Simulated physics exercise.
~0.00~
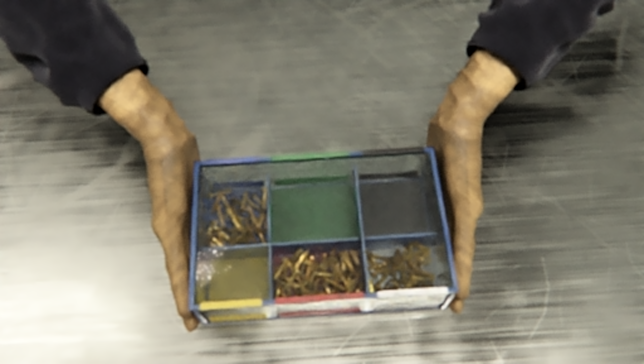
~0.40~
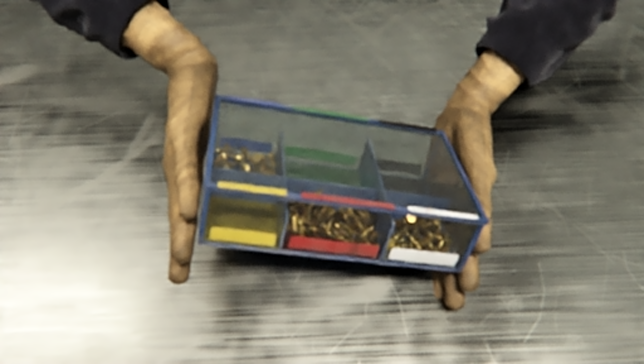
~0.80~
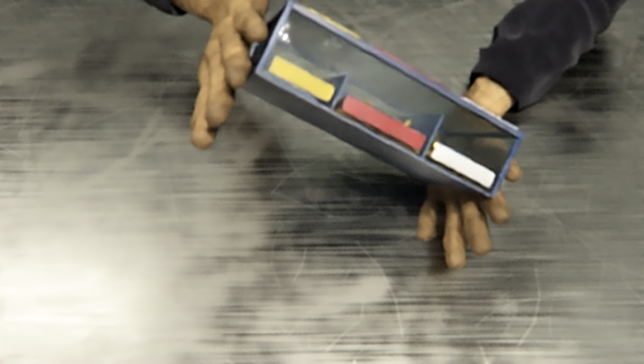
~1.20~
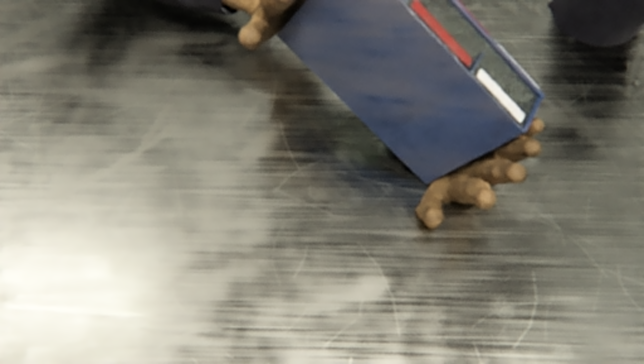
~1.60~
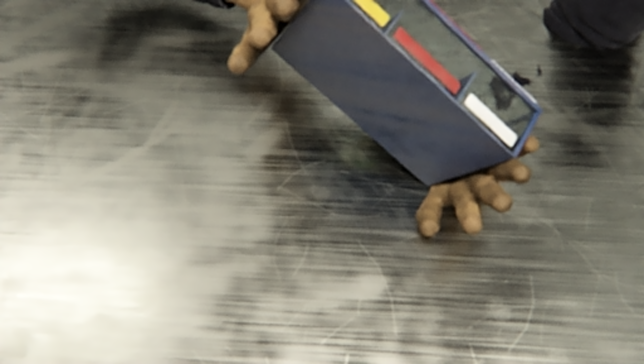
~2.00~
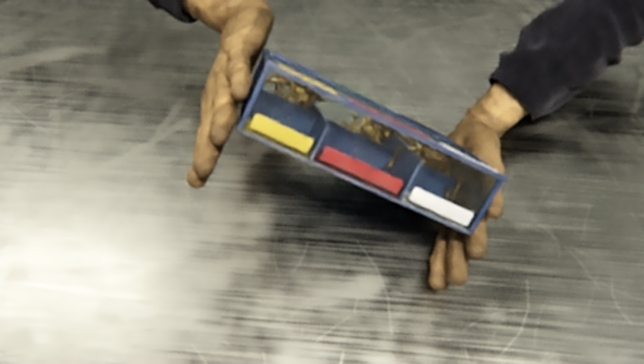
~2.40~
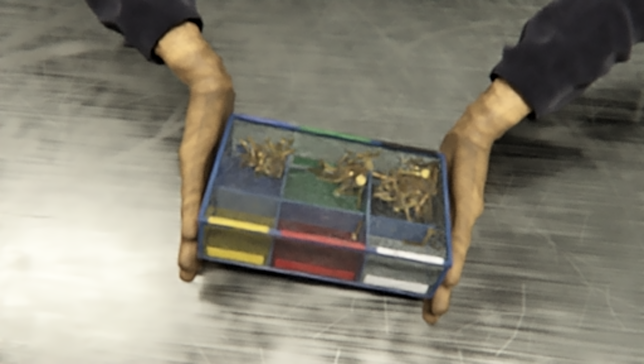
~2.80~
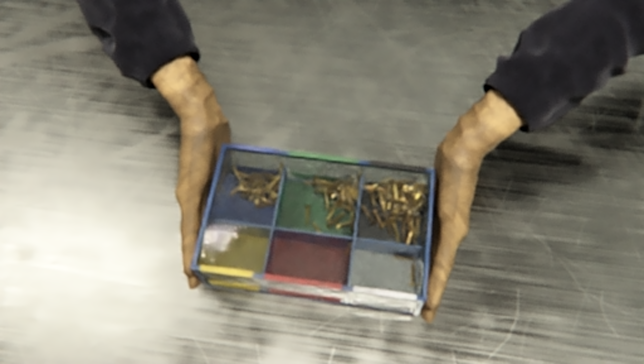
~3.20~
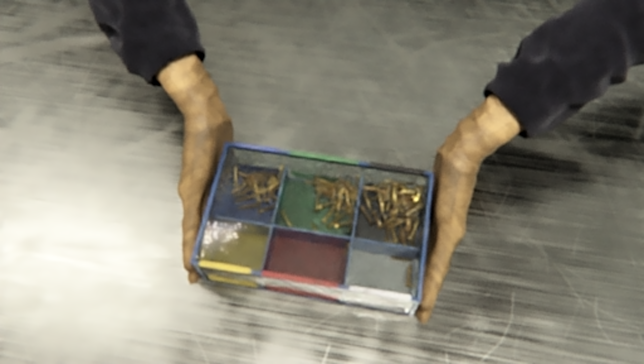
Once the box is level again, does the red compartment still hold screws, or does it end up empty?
The red compartment ends up empty. The screws finish in the blue, green and black compartments along the far side of the box.
